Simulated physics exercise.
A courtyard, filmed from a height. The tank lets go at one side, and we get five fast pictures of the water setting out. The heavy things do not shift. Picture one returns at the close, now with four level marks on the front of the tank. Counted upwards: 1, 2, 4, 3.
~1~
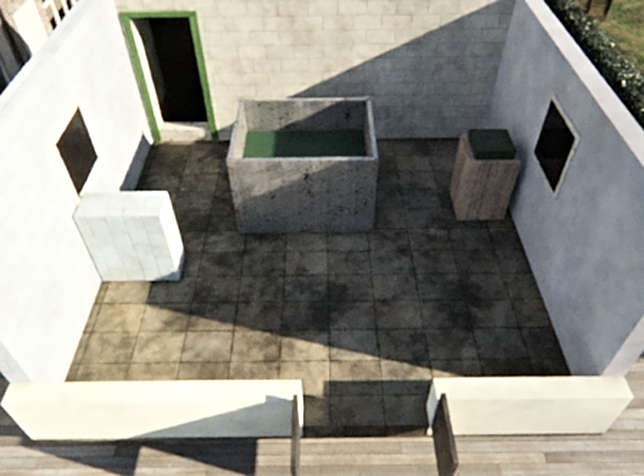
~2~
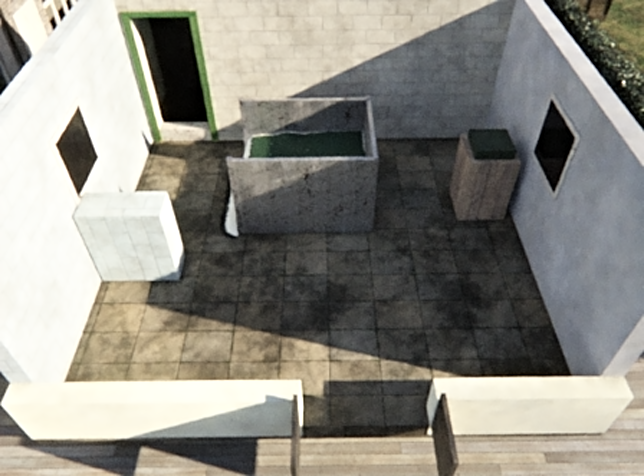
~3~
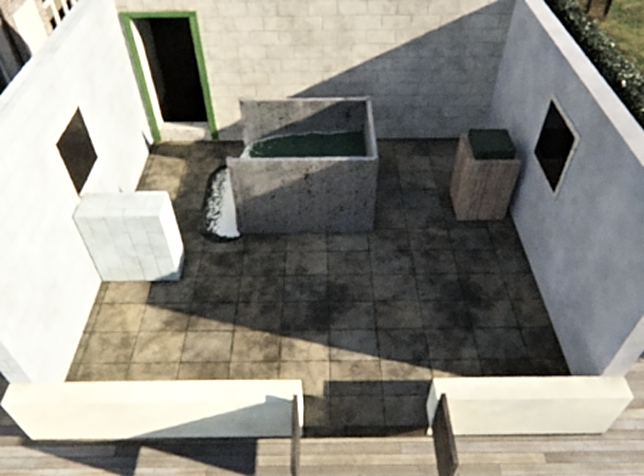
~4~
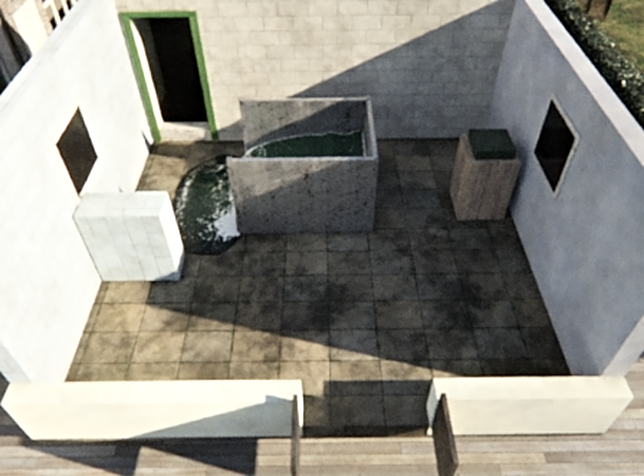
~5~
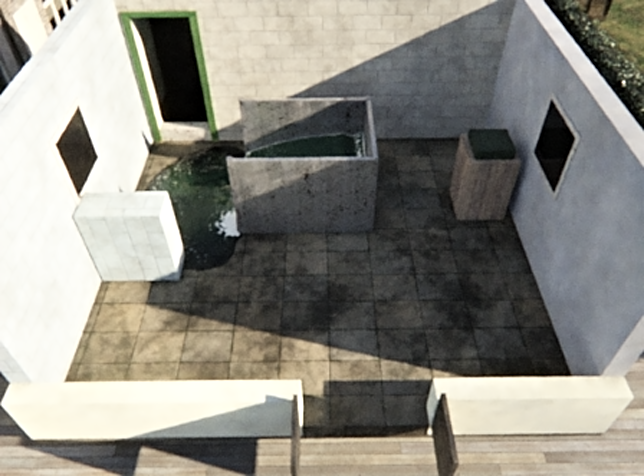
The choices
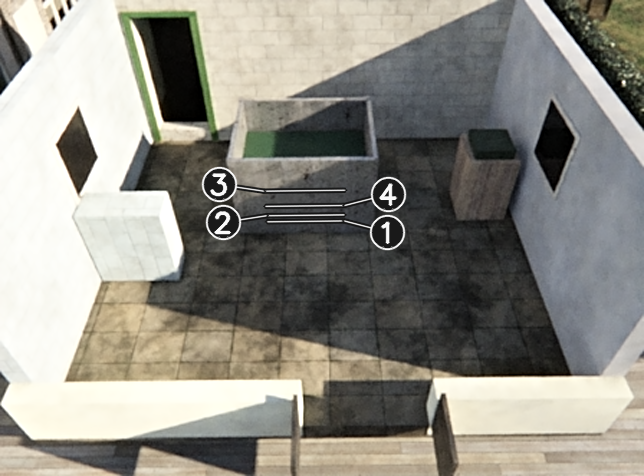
In a walled yard with a green-framed doorway, a stone tank's green water began pouring out at its left side, then spread across the paved floor toward the white block and the left wall.
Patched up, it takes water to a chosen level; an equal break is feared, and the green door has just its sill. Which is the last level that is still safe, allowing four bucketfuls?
4 is the one.
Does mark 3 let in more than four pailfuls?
Yes, it does.
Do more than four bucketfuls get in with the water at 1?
No, not at all.
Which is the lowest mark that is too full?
That would be 3.
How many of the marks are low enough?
Three of them.
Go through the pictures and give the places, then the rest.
Water in the tank at rest, its middle at (305, 158); foot of the green doorway at (188, 141); open gate at (367, 377).
Water covers 2 % of the ground and shows as far out as (235, 235).
Water covers 4 % of the ground and shows as far out as (219, 238).
Water covers 8 % of the ground and shows as far out as (219, 159).
Water covers 13 % of the ground and shows as far out as (184, 159).
On the marked copy, 1 at (305, 221); 2 at (305, 215); 3 at (304, 190); 4 at (305, 205); from the bottom up 1, 2, 4, 3.
Choosing 1, nothing gets over.
Choosing 2, nothing gets over.
Choosing 3, about 12 bucketfuls get in.
Choosing 4, a bucket or two gets in.
